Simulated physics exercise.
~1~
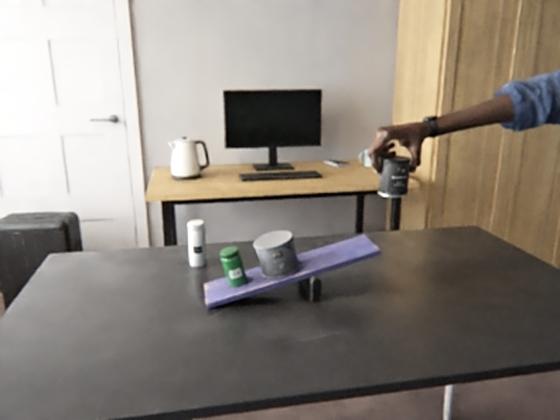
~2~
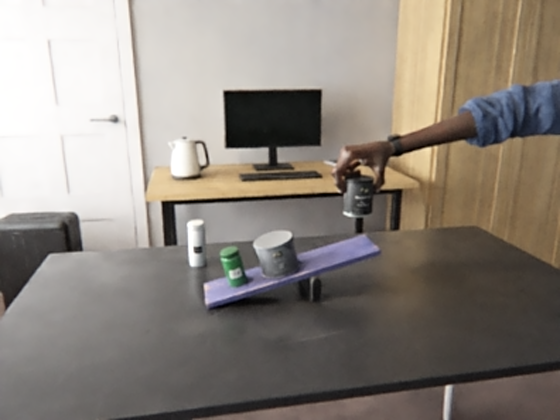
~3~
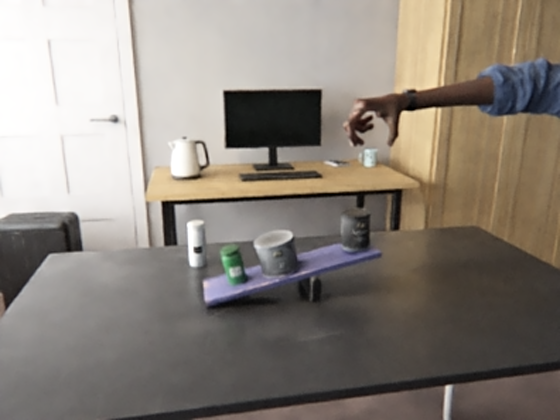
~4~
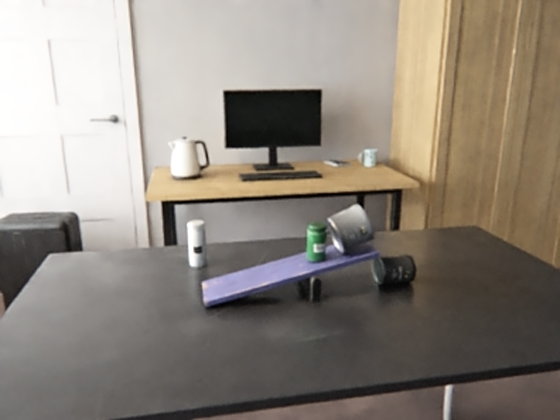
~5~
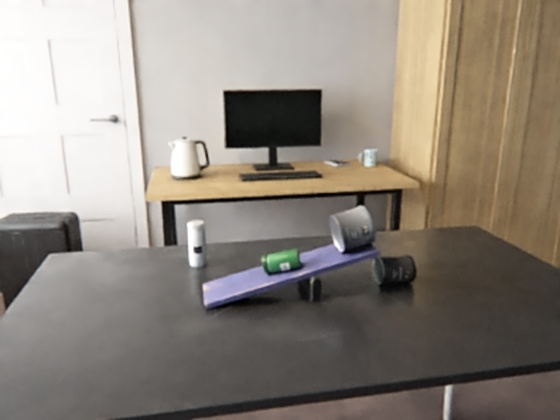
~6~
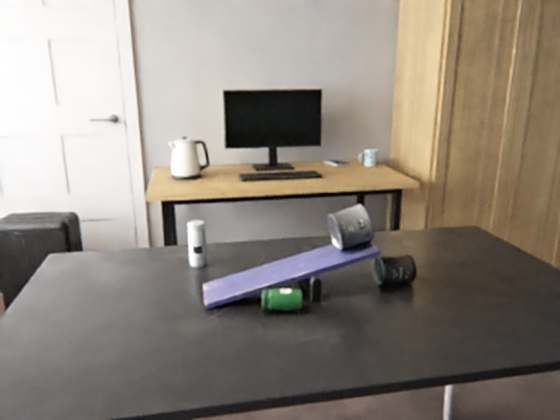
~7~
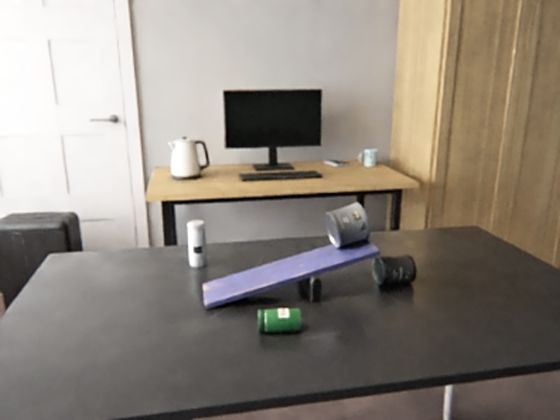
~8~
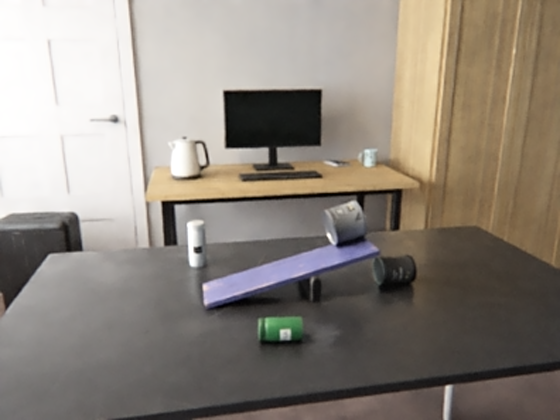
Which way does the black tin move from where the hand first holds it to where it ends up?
The black tin moves down, first onto the raised end of the plank and then to the table, where it lies on its side.
At first, a bluish plank slopes over a block on a dark table, its left end low, holding a green shaker and a grey tub while a hand holds a black tin at the right. The hand moves left and lowers the tin onto the raised end, then lets go and draws back. The tin ends up on its side on the table, while the tub and shaker shift right along the plank. The shaker then tips over, drops off the near side and rolls towards the viewer. Finally, the tub lies on the raised right end, and the plank's left end is still low.
